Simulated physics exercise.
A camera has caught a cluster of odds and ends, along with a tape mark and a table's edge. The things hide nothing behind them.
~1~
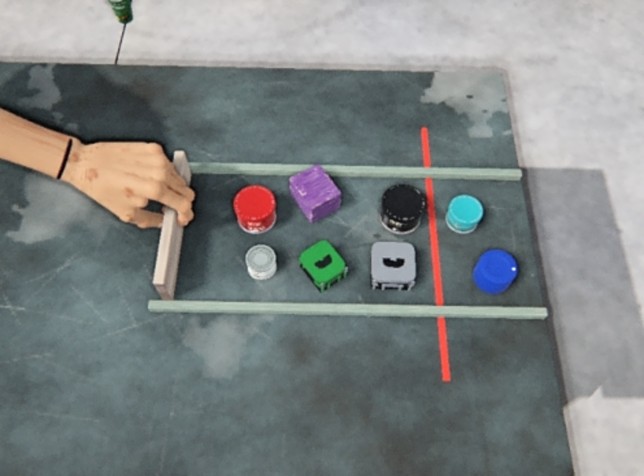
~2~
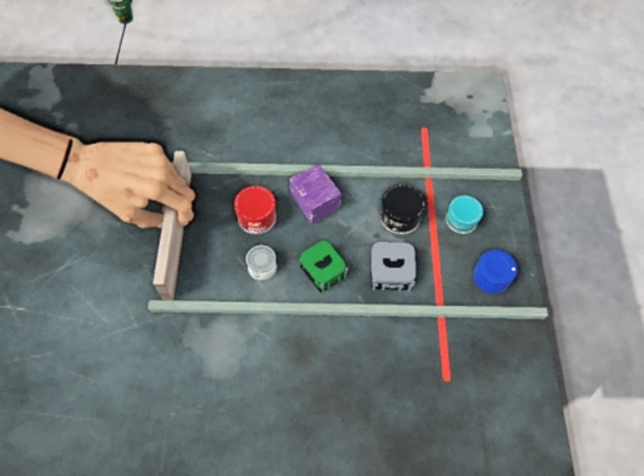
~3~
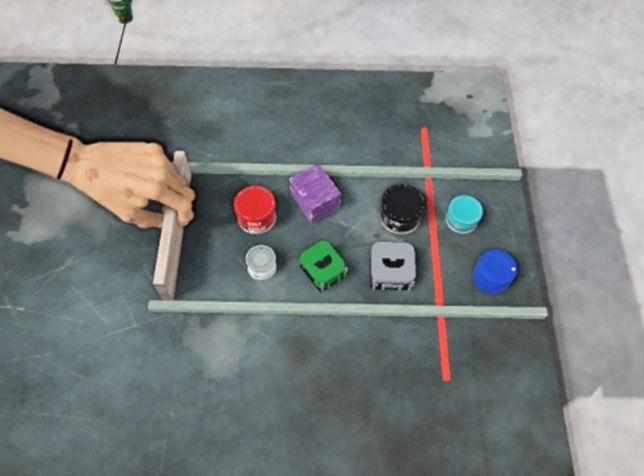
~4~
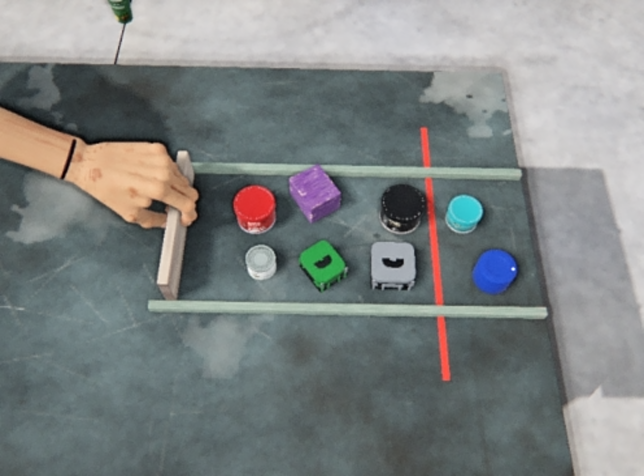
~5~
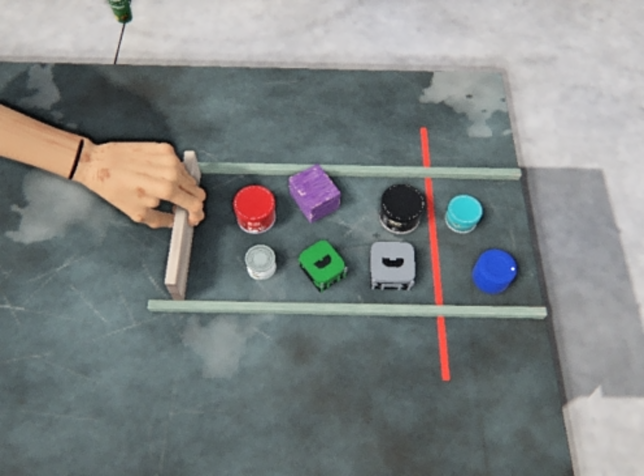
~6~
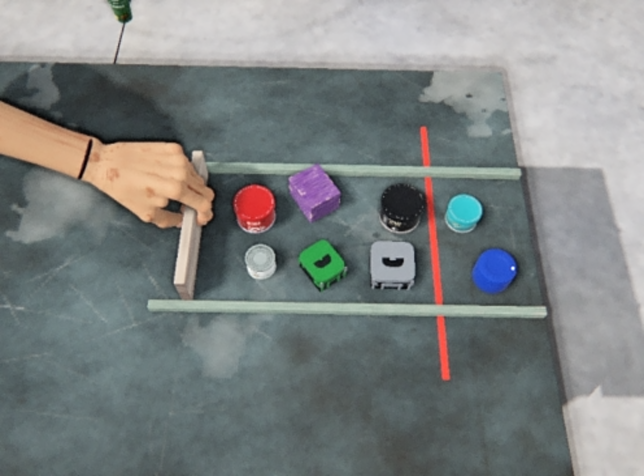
A hand holding an upright board between two pale rails stays almost still, then slides it slightly right toward a red tin and a small clear container, while the other lids, tins and blocks around the red tape remain in place.
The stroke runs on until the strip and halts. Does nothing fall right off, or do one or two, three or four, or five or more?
One or two fall off.
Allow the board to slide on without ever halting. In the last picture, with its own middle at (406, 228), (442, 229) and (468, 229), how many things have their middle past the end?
In order, that gives 0, then 2, then 3.
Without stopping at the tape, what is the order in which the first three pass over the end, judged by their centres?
The order goes the blue lid, the turquoise pot, and then the grey case.
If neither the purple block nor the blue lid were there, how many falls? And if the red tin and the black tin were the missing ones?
The counts: 0 and 1.
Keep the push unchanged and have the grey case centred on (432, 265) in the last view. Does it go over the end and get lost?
From there it stays put.
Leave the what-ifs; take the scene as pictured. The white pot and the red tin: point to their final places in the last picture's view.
You'll find the white pot at roughly (451, 260) and the red tin at roughly (455, 228).
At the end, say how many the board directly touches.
It adds up to 3.
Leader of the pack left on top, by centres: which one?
Answer: The turquoise pot.
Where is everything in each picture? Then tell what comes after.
In the first picture, blue lid (494, 272); turquoise pot (464, 215); black tin (402, 209); board (174, 224); tape (434, 240).
In the second picture, turquoise pot (464, 215); board (174, 224).
In the third picture, black tin (402, 209); red tin (256, 211).
In the fourth picture, blue lid (494, 272); purple block (315, 194).
In the fifth picture, turquoise pot (463, 214); green case (322, 266).
In the sixth picture, blue lid (494, 271); turquoise pot (463, 214); black tin (401, 209); board (193, 224); tape (434, 239).
Early on, none off yet; blue lid at rest near (494, 271); turquoise pot at rest near (463, 214); black tin at rest near (401, 209).
A while later, none off yet; blue lid travelled a little near (515, 274); turquoise pot travelled about its own width near (486, 214); black tin travelled about its own width near (449, 211).
Finally, the number that fall off is one or two; lost, blue lid.
